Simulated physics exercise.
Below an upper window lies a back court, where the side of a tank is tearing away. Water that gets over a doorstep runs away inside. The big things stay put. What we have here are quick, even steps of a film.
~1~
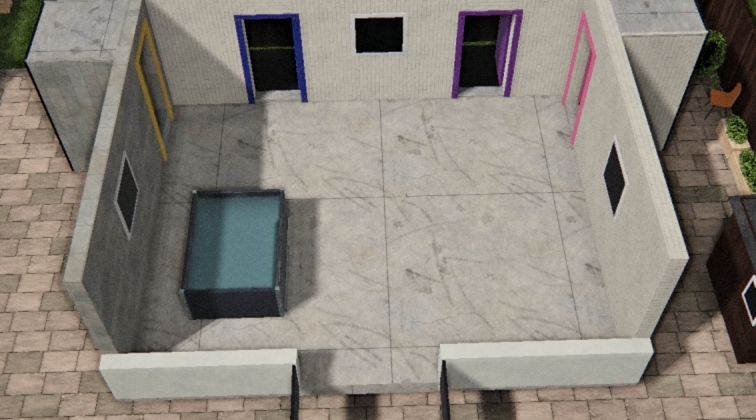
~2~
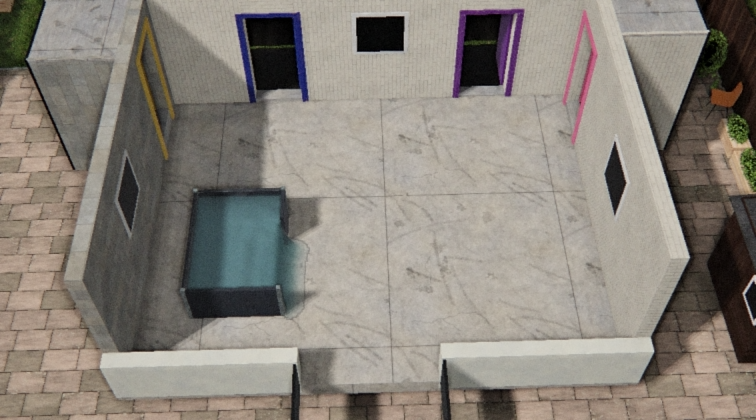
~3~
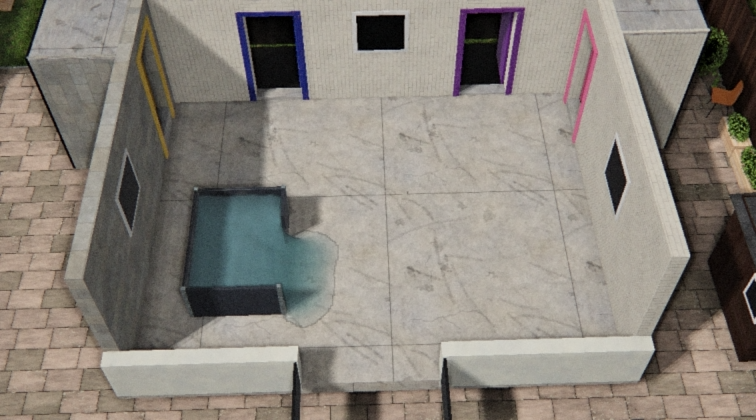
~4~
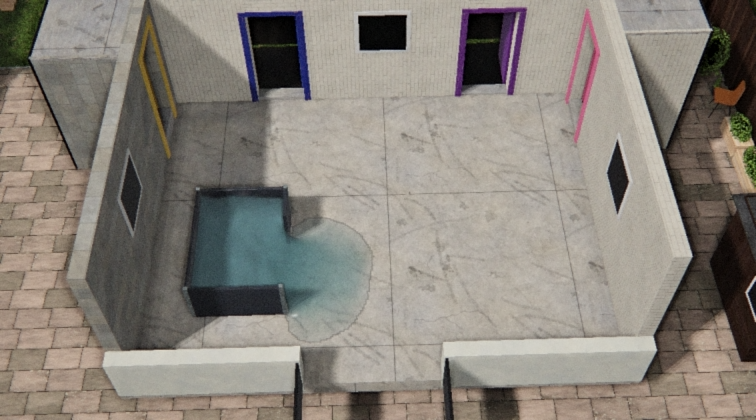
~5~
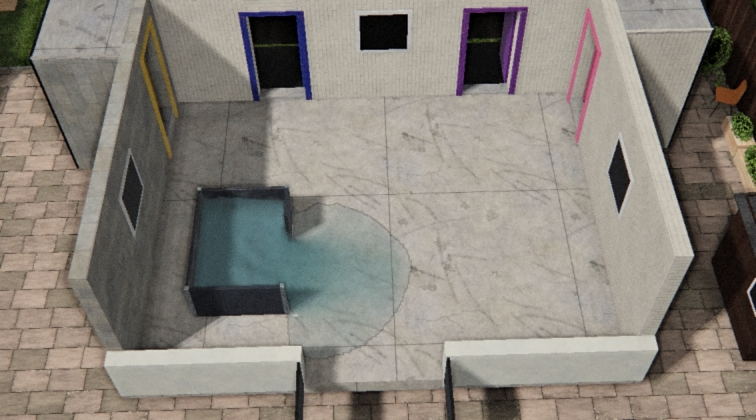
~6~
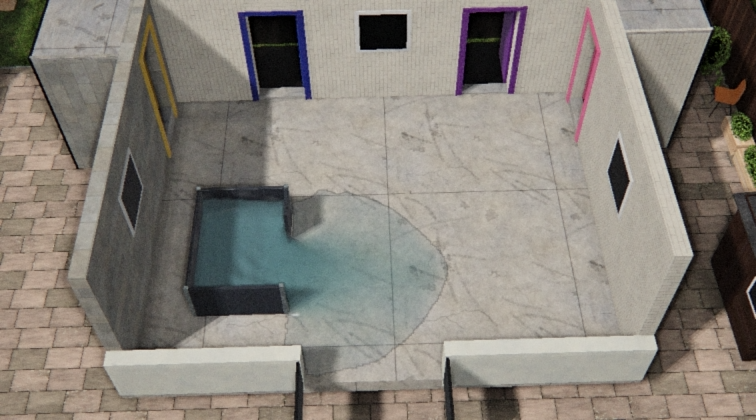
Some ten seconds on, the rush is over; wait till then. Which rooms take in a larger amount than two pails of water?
Result: The pink door will pass two buckets at most. The yellow door will pass two buckets at most. The purple door will pass more than two buckets. The blue door will pass two buckets at most.
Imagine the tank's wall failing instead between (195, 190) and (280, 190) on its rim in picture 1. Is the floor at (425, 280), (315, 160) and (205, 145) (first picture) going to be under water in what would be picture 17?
Unwetted, submerged, submerged.
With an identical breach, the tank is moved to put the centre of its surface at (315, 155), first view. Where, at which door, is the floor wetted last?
The one in yellow, that's the one.
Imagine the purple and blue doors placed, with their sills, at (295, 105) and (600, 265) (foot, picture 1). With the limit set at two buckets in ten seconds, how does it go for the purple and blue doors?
The purple door comes up short, and the blue door gets past the limit as well.
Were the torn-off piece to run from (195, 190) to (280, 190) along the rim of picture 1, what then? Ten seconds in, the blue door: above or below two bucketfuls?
Blue door: Over the line.
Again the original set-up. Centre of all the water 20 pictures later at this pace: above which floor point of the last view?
I'd say near (436, 259).
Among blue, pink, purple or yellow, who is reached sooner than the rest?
I'd say it's the pink-painted one.
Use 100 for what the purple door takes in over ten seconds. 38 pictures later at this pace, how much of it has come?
Approximately 10 per cent.
A moment on, water covers 35 % of the floor; the pink door not reached, the yellow door not reached, the purple door not reached, the blue door not reached.
Next, water covers 45 % of the floor; the pink door not reached, the yellow door not reached, the purple door not reached, the blue door not reached.
Then, water covers 50 % of the floor; the pink door wet at the sill, nothing in, the yellow door not reached, the purple door not reached, the blue door not reached.
Later, water covers 55 % of the floor; the pink door wet at the sill, nothing in, the yellow door not reached, the purple door under two buckets in, the blue door not reached.
In the end, water covers 85 % of the floor; the pink door wet at the sill, nothing in, the yellow door wet at the sill, nothing in, the purple door over two buckets in, the blue door wet at the sill, nothing in.
